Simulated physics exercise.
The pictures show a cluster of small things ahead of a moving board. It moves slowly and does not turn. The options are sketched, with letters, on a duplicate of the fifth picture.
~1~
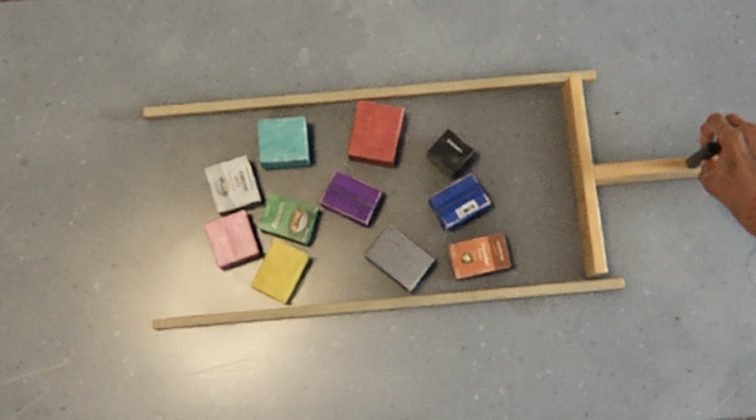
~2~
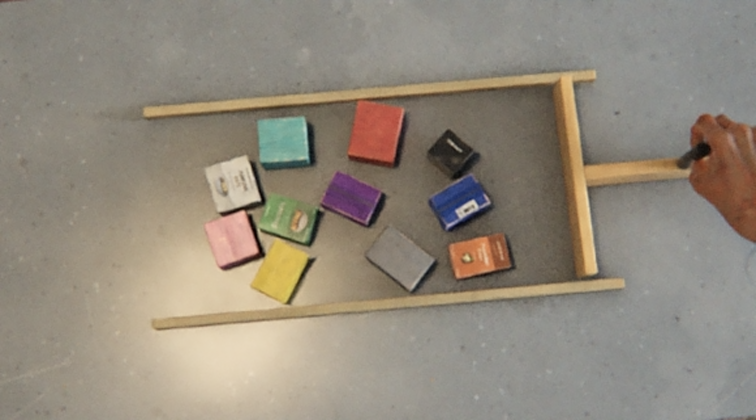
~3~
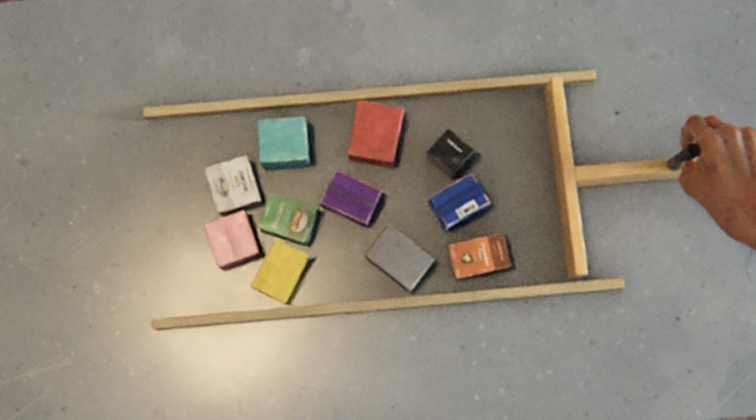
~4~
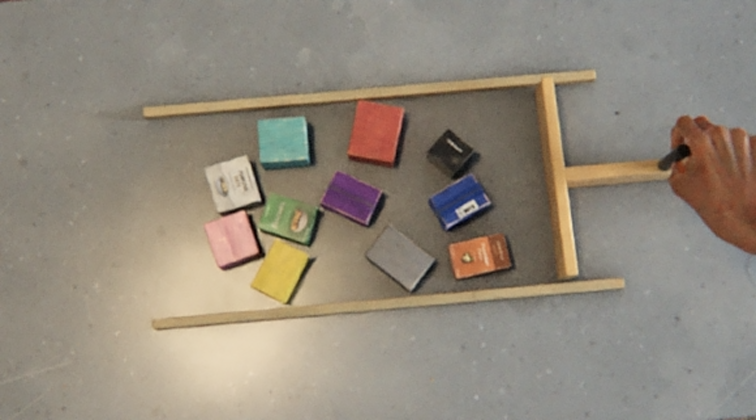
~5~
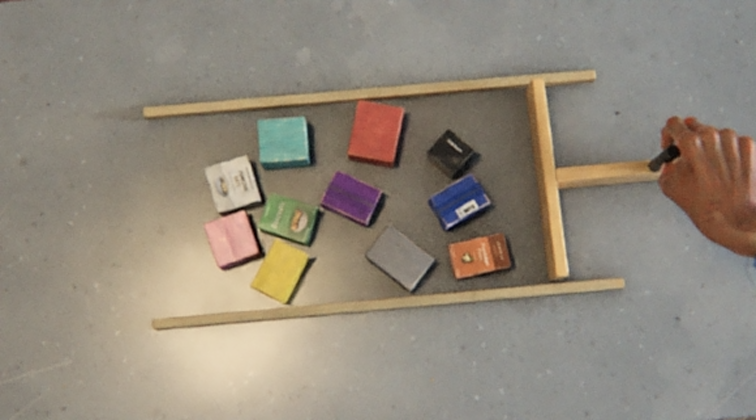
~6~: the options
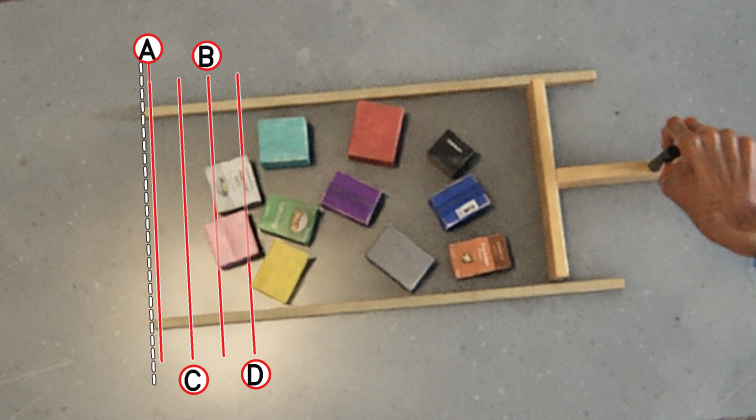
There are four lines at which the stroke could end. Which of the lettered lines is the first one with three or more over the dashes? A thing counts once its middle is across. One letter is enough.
Stop at D.
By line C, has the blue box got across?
By then, no.
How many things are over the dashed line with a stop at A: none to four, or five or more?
Five or more.
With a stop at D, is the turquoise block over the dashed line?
By then, no.
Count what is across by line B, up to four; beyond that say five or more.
In all, five or more.
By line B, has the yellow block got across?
By then, yes.
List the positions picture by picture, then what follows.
The first frame shows purple box (352, 199); green packet (289, 219); blue box (458, 203).
The second frame shows board (579, 173); turquoise block (284, 144).
The third frame shows board (569, 174); red block (376, 134).
The fourth frame shows board (559, 174); yellow block (280, 271).
The fifth frame shows board (550, 175); pink block (233, 240); grey block (399, 259); purple box (352, 199).
On the copy, A at (155, 218); B at (216, 212); C at (186, 215); D at (246, 210); the dashed line at (147, 218).
On D. First, board (440, 185); pink block (233, 240); white packet (235, 187); none across.
Then, board (331, 194); pink block (178, 247); white packet (206, 184); none across.
Finally, board (246, 201); pink block (108, 247); white packet (128, 185); three across.
By contrast, A gets eleven across, but is farther than needed; B gets six across, but is farther than needed; C gets seven across, but is farther than needed.
